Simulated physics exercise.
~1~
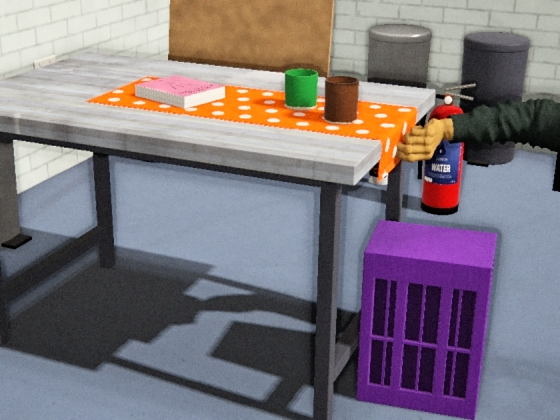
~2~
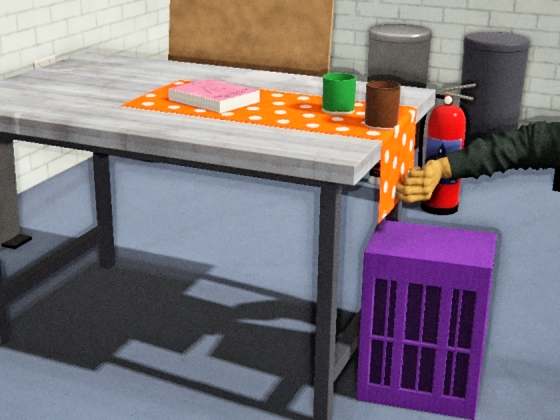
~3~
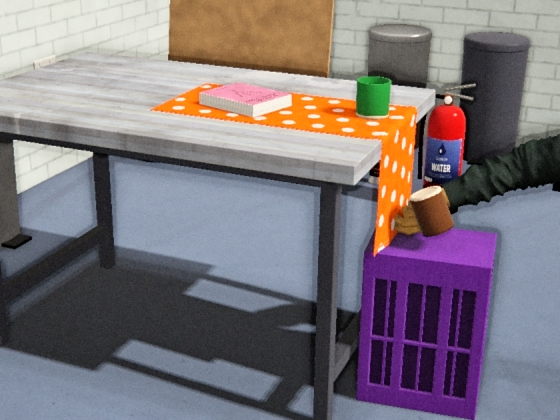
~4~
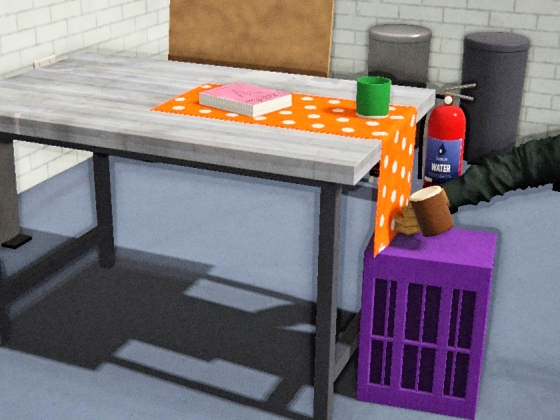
At a workbench, a gloved hand pulls the orange runner down, tipping off the brown mug.
